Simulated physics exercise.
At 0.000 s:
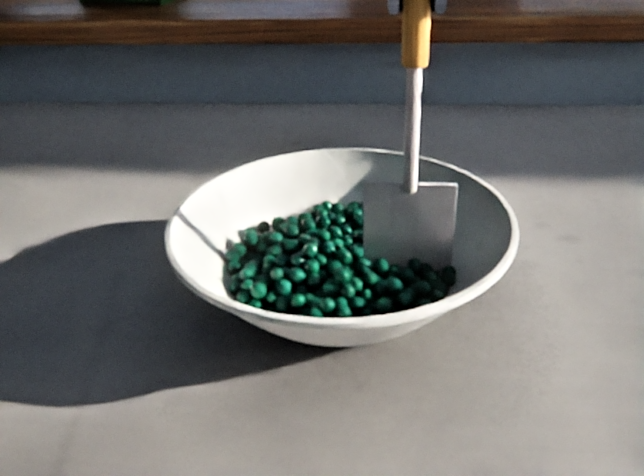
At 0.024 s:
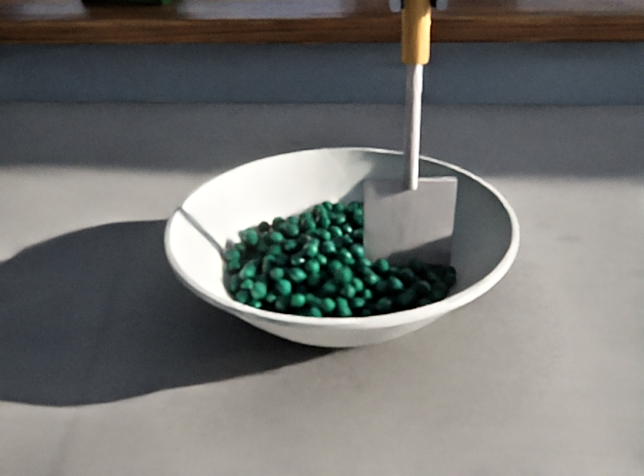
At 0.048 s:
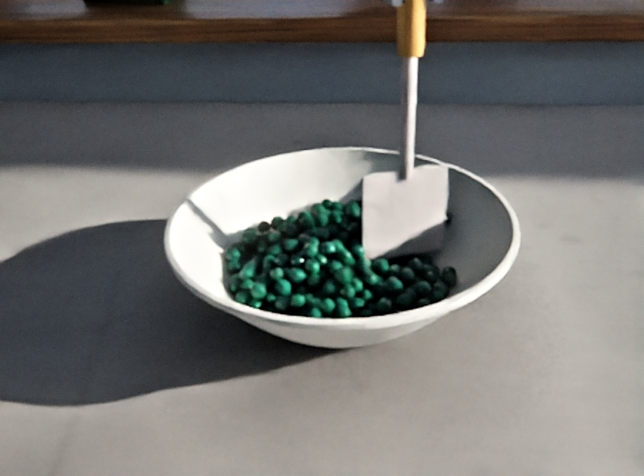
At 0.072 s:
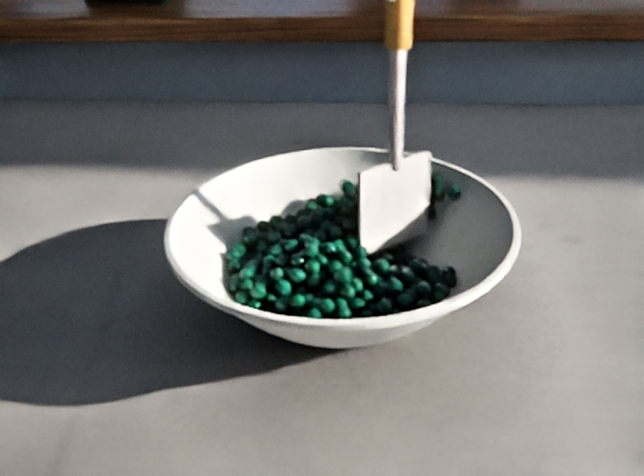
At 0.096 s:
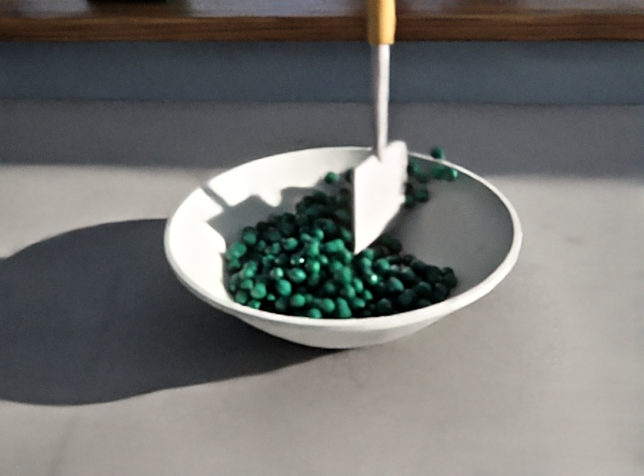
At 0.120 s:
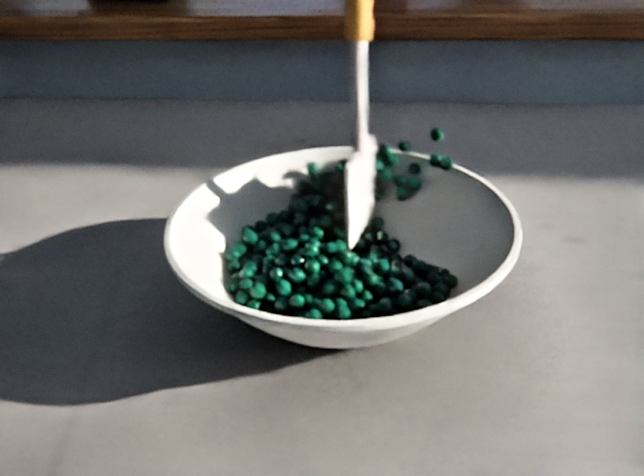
On a sunlit grey tabletop with a brown wooden edge behind it, seen from slightly above by a still camera, sits a wide white bowl casting a shadow to the left. Dark green beads lie in the bowl, with a flat metal blade on a yellow-topped rod upright among them at the right. The blade turns edge-on while sweeping leftward and back, pushing beads up the far side, and a few rise above the rim.
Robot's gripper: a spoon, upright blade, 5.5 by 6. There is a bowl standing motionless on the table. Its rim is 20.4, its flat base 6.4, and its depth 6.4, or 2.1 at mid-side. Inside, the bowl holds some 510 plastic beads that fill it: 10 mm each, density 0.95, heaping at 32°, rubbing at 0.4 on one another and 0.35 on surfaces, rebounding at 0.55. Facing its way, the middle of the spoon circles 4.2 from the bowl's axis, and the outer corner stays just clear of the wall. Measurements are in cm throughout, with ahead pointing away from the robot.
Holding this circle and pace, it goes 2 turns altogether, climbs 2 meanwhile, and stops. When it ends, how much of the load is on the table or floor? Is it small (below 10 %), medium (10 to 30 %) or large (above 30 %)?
It is medium.
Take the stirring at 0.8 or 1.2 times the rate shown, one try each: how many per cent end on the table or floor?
It would be about 10 and 25 percent respectively.
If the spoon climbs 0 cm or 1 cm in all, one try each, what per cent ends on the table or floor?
That gives about 35 per cent and 25 per cent, in order.
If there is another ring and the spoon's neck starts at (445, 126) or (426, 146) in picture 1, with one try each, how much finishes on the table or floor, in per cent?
First try about 0 per cent, second try about 5 per cent.
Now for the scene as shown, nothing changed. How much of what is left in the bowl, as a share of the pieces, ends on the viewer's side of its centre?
Estimate: Some 50 %.
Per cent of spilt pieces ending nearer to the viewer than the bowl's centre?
I'd estimate some 70 per cent.
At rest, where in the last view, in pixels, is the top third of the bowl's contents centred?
It is centred around (342, 262).
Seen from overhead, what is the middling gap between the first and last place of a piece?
Roughly 2 cm.
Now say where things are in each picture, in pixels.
Spoon neck at (411, 160), 0° round; upper third of the load around (335, 256), from x 230 to 450, top at y 205; 513 in the bowl, in the first picture.
Spoon neck at (411, 156), 6° round; upper third of the load around (335, 254), from x 230 to 450, top at y 205, in the second picture.
Spoon neck at (407, 147), 22° round; upper third of the load around (340, 246), from x 230 to 450, top at y 205, in the third picture.
Spoon neck at (395, 139), 41° round; upper third of the load around (342, 239), from x 230 to 455, top at y 180, in the fourth picture.
Spoon neck at (379, 132), 60° round; upper third of the load around (336, 234), from x 230 to 450, top at y 155, in the fifth picture.
Spoon neck at (359, 128), 79° round; upper third of the load around (329, 229), from x 230 to 450, top at y 135; 512 in the bowl, 1 in flight or on the tool, in the sixth picture.
By 0.44 s, 329° round, highest piece 9 above the table; 453 in the bowl, 41 on the table or floor, 19 in flight or on the tool.
By 0.75 s, 219° round, highest piece 5 above the table; 440 in the bowl, 73 on the table or floor.
By 1.11 s, 0° round, highest piece 5 above the table; 440 in the bowl, 73 on the table or floor.
By 1.81 s, 0° round, highest piece 5 above the table; 440 in the bowl, 73 on the table or floor.
Final count, 440 in the bowl, 73 on the table or floor. That is 14 % on the table or floor.
